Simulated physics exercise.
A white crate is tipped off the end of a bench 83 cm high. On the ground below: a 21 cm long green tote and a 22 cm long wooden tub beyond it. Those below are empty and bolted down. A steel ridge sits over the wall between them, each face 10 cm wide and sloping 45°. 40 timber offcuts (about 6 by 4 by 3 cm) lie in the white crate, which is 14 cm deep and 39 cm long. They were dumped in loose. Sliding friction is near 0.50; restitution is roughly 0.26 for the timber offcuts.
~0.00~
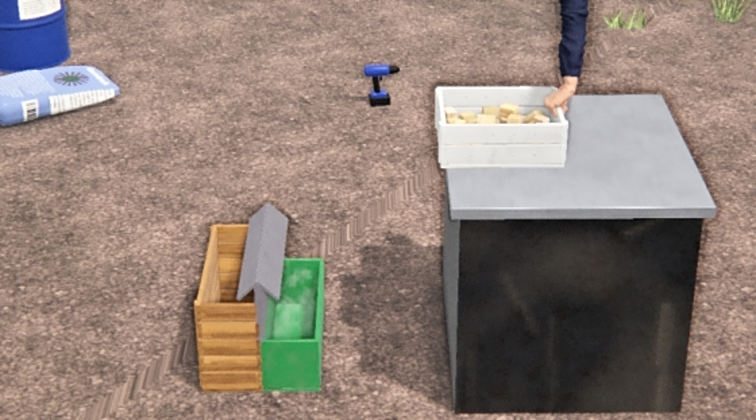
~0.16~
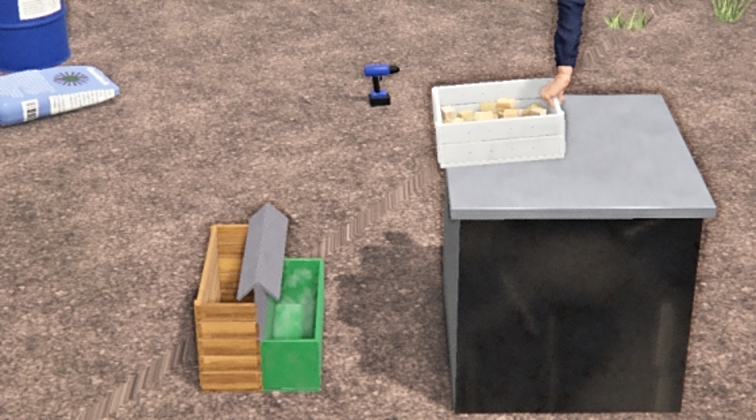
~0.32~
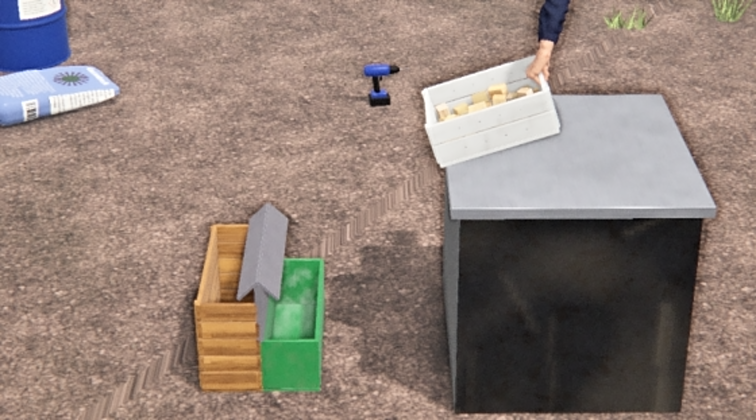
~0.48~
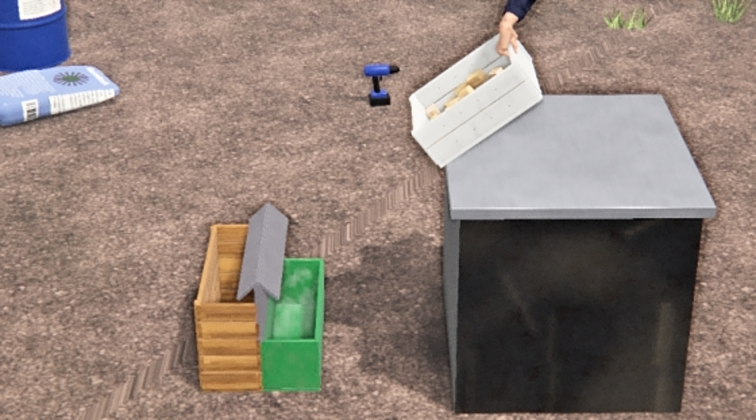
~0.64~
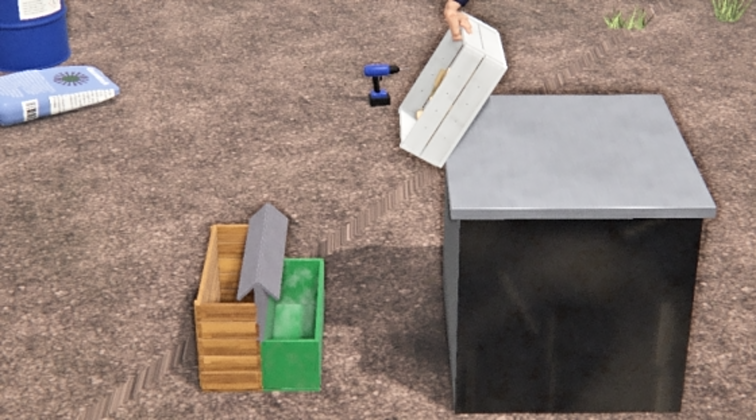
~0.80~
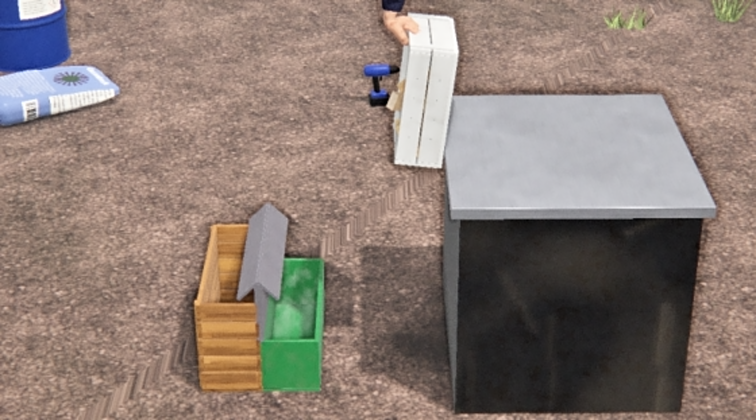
The video shows a hand gripping a white crate of wooden pieces on a gray-topped black bench, then steadily tilting it leftward until it stands nearly on end at the edge, while a green tote and wooden tub remain still below.
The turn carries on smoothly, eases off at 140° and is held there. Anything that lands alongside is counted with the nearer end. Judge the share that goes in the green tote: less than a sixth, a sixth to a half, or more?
In the end between a sixth and a half of them are in the green tote.
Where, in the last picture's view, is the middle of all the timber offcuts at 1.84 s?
Near (347, 341).
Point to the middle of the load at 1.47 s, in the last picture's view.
Around (353, 329).
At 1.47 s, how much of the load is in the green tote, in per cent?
About 25 per cent.
After 0.97 s, tilt 107°; 31 still in the white crate and 9 in the air.
After 1.17 s, tilt 129°; 21 still in the white crate, 3 in the green tote and 16 in the air.
After 1.47 s, tilt 140°; 10 in the green tote, 11 on the ground short of the green tote and 19 in the air.
Outcome (at 1.84 s), 10 in the green tote and 30 on the ground short of the green tote. Asked share, 10 of 40, 25 per cent.
